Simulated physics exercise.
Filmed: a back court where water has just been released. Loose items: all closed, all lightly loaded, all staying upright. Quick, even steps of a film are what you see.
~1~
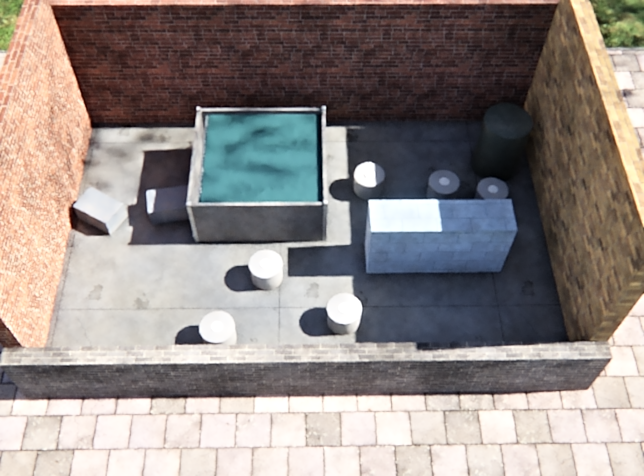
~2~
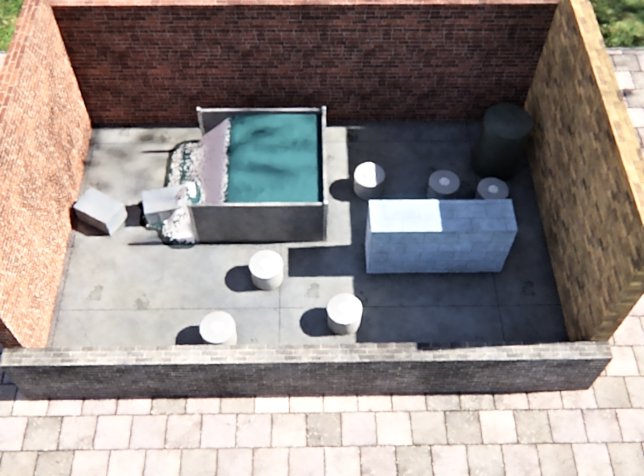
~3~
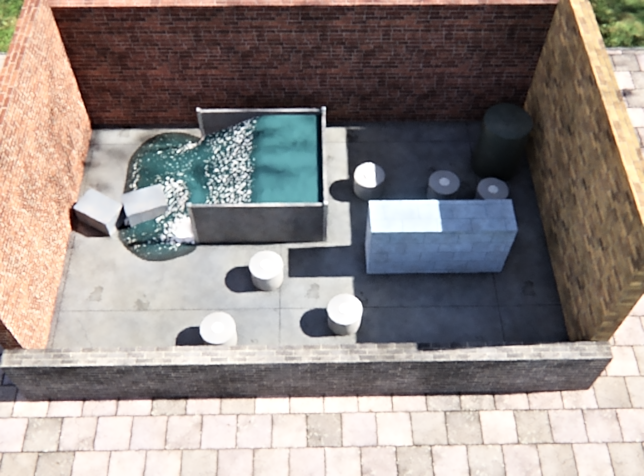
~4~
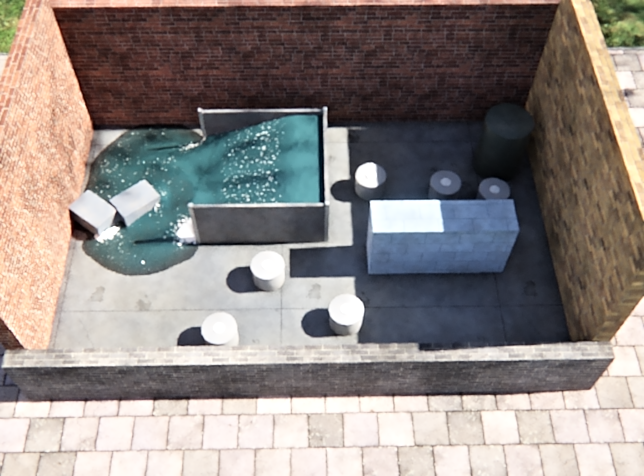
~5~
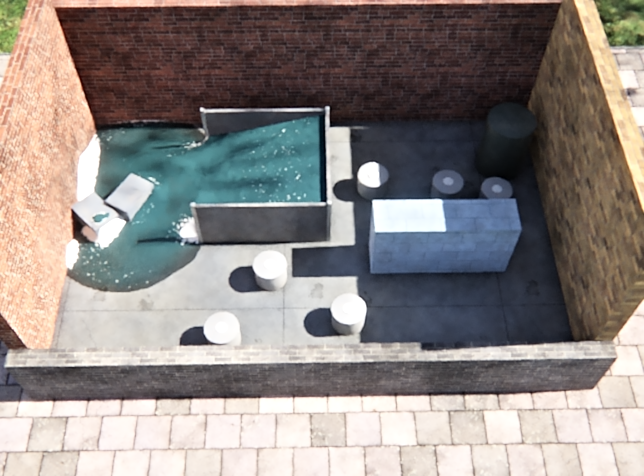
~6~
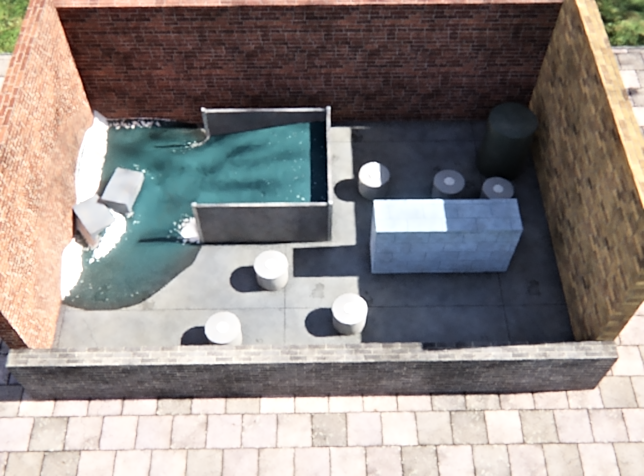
Teal water pouring left from an open-sided tank across a brick-walled court, foaming around two pale crates and shifting them leftward.
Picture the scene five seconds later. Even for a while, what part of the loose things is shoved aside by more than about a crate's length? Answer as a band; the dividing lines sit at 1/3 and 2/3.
1/3 to 2/3.
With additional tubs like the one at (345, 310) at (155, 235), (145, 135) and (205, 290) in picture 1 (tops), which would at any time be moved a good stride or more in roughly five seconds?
Item by item: Goes the distance, goes the distance, goes the distance.
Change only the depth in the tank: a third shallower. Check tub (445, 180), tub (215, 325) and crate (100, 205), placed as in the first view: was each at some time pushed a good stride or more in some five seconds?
The first stopped before it, the second reached the mark, the third reached the mark.
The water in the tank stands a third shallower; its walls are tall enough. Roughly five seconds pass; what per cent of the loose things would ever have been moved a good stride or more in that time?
Share moved: 50 in a hundred.
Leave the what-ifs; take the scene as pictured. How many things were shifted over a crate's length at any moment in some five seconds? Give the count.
Tally: 5.
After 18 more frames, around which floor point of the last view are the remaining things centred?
I'd say roughly (371, 256).
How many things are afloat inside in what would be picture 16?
The answer is 2.
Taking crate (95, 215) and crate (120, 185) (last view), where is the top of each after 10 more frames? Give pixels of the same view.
My guess: Roughly (106, 326), then roughly (138, 220).
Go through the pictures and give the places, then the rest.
The first picture shows a crate at (168, 199) rests on the ground; a crate at (98, 205) rests on the ground; 0 of 8 have shifted.
The second picture shows a crate at (164, 199) rests on the ground, close to its start; a crate at (98, 205), on the bottom; 1 of 8 have shifted.
The third picture shows a crate at (144, 199), on the bottom, a stride from its start; a crate at (98, 206) rests on the ground; 1 of 8 have shifted.
The fourth picture shows a crate at (134, 198) rests on the ground, a stride from its start; a crate at (92, 208) rests on the ground, close to its start; 2 of 8 have shifted.
The fifth picture shows a crate at (129, 192) rests on the ground, a stride from its start; a crate at (94, 211), on the bottom, close to its start; 2 of 8 have shifted.
The sixth picture shows a crate at (122, 186), afloat, a stride from its start; a crate at (93, 213), on the bottom, close to its start; 2 of 8 have shifted.
A moment on, 1 of 8 are well off their spots; 2 afloat.
Next, 2 of 8 are well off their spots; 2 afloat.
Later, 4 of 8 are well off their spots; 1 afloat.
In the end, 5 of 8 are well off their spots, and 5 have been at some point; 4 afloat.
